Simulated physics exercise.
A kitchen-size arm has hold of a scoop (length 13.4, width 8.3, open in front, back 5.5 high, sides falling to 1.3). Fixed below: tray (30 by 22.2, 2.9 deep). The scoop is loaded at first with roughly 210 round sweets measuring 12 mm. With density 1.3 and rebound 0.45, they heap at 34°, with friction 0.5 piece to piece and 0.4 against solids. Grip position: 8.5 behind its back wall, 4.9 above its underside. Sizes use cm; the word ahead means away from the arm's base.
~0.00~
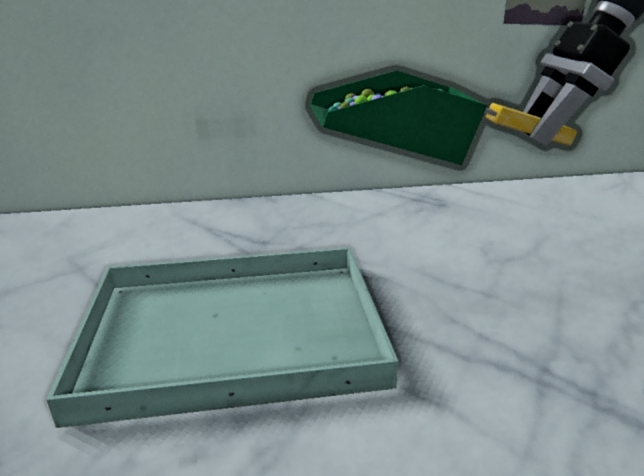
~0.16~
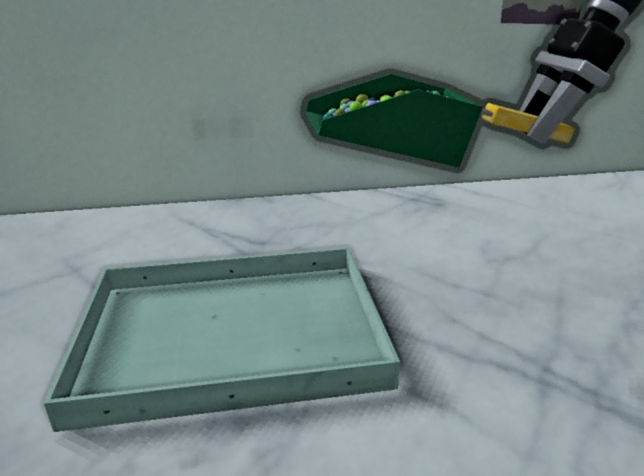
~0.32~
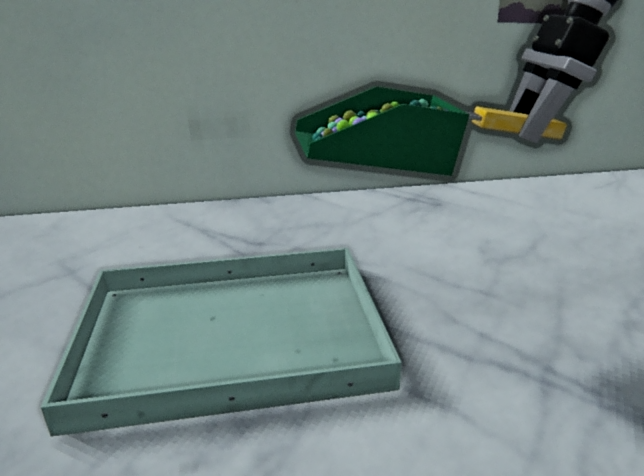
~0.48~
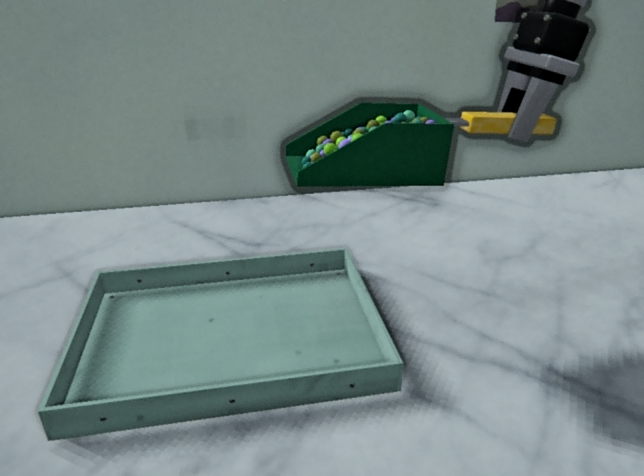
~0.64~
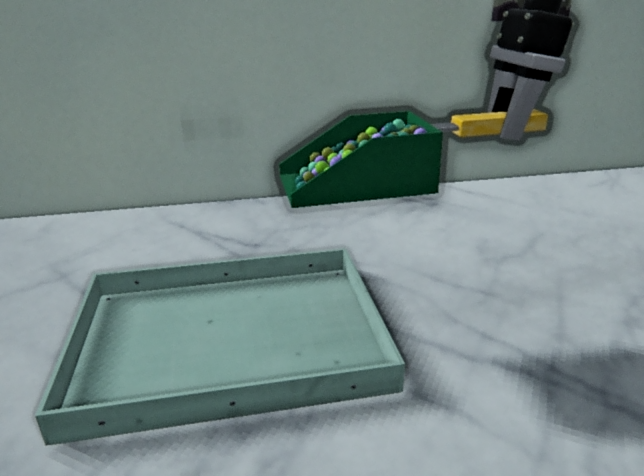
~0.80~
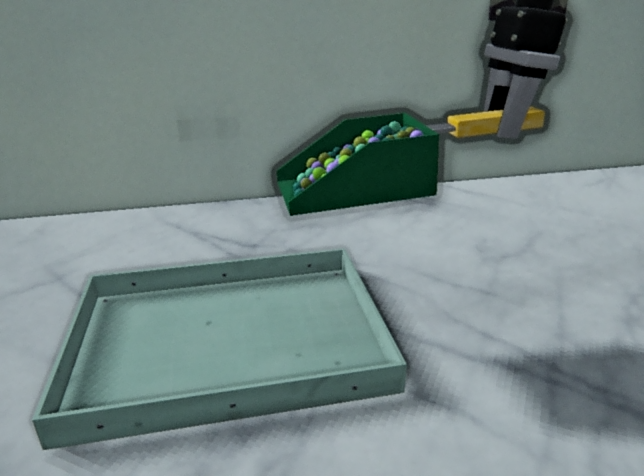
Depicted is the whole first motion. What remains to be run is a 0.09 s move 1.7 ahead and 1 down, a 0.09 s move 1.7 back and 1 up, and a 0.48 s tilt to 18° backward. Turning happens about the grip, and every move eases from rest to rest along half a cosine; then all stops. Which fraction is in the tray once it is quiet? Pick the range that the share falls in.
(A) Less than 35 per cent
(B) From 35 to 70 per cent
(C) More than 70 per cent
Answer: A.
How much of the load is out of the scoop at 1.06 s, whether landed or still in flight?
So far around 5 % is out.
After 1.06 s, tilted 1° forward, highest piece 21 above the table; 194 on the scoop, 3 in the tray, 12 in flight or on a rim.
After 1.33 s, tilted 14° backward, highest piece 24 above the table; 187 on the scoop, 21 in the tray, 1 in flight or on a rim.
After 1.66 s, tilted 18° backward, highest piece 25 above the table; 186 on the scoop, 23 in the tray.
After 2.71 s, tilted 18° backward, highest piece 25 above the table; 186 on the scoop, 23 in the tray.
At rest, 186 on the scoop, 23 in the tray. That is 11 % in the tray.
